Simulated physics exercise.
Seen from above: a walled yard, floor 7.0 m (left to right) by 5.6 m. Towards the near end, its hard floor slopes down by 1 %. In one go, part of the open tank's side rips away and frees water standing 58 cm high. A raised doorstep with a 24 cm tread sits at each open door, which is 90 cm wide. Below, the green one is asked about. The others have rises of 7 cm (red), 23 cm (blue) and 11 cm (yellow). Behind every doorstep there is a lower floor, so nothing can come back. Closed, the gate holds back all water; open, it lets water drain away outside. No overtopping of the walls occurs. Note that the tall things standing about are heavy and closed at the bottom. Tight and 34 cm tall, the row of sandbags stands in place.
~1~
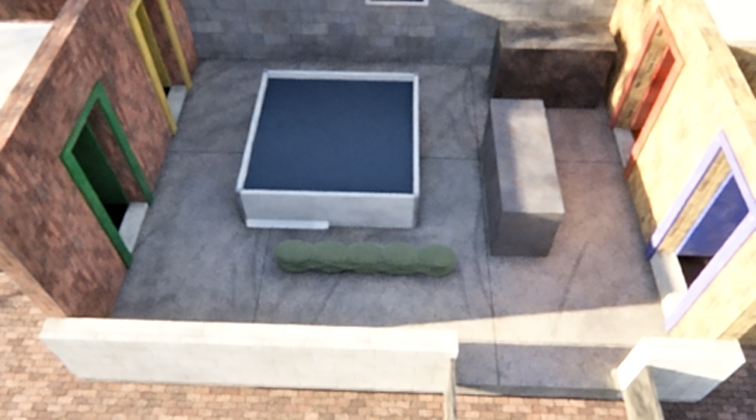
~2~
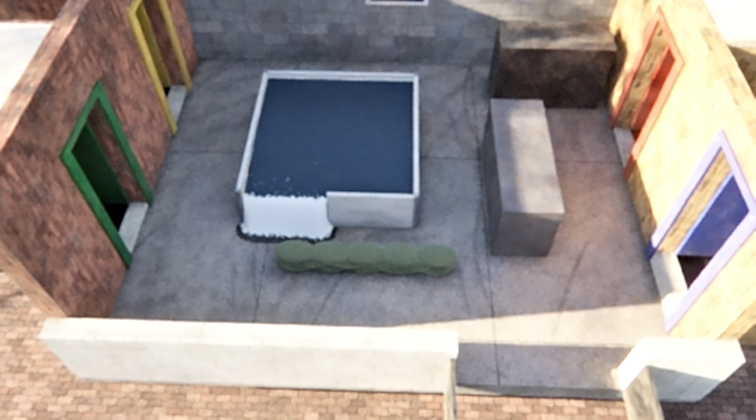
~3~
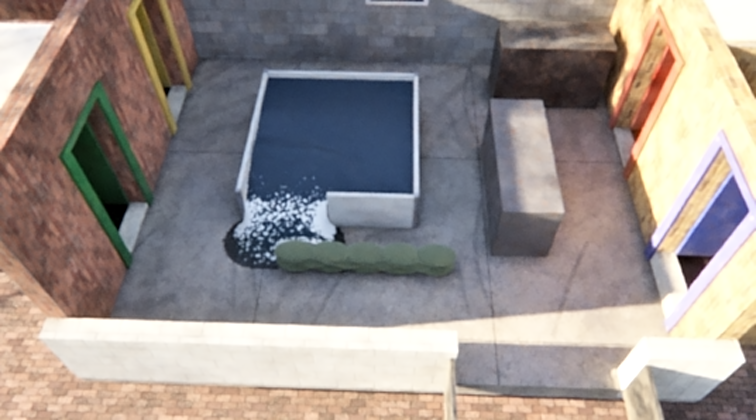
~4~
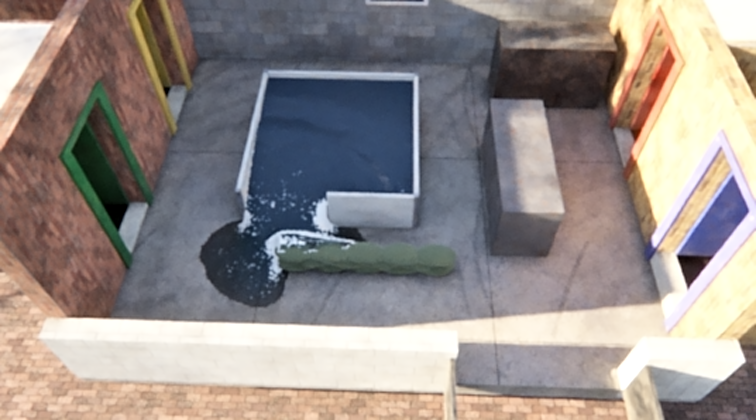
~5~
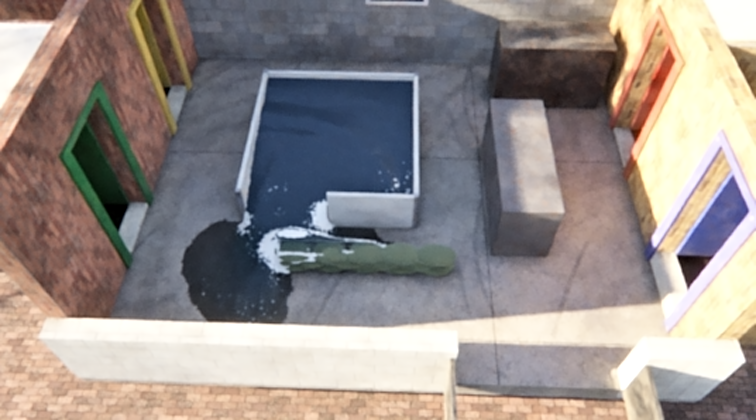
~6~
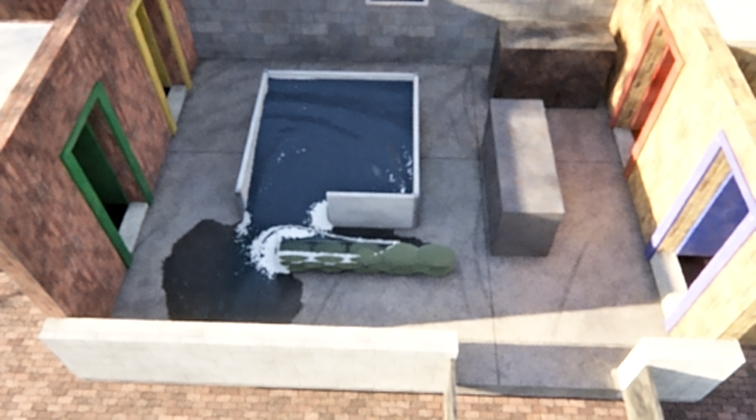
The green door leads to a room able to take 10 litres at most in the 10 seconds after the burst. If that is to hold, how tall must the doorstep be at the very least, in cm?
Close to 14.5 cm is just enough.
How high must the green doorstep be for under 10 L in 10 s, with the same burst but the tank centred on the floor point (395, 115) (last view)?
Near 21 cm.
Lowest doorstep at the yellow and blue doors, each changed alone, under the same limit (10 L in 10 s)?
About 7.5 cm at yellow and about 9.5 cm at blue.
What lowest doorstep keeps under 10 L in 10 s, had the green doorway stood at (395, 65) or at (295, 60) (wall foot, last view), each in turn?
Roughly 7.0 and 8.5 cm.
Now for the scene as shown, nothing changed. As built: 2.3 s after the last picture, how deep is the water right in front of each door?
Depth (cm): Green 16 / red 0 / blue 0 / yellow 0.
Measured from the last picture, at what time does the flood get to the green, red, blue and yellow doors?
Arrival times - green: 0.8 s; red: 6.0 s; blue: 3.0 s; yellow: 2.8 s.
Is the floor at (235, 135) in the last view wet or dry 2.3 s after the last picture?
At that moment it's not yet touched.
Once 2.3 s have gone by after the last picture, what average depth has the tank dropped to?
The mean depth is about 32 cm.
Then, 0.7 s after the last picture water covers 20 % of the floor, deepest (54 cm) near (100, 352); it has not reached the green door.
Then, 2.3 s after the last picture water covers 45 % of the floor, deepest (34 cm) near (293, 246); 16 cm at the green door, 12 litres in over its 8 cm doorstep.
Then, 9.3 s after the last picture water covers 95 % of the floor, deepest (14 cm) near (100, 352); 8 cm at the green door, 88 litres in over its 8 cm doorstep.
At the green door as built, the water peaked near 16 cm, 2.3 s after the last picture.
Run again over the same 10 s with other heights there, 20 litres in over 13 cm, 2 litres over 18 cm. The limit of 10 litres is kept from about 14.5 cm up.
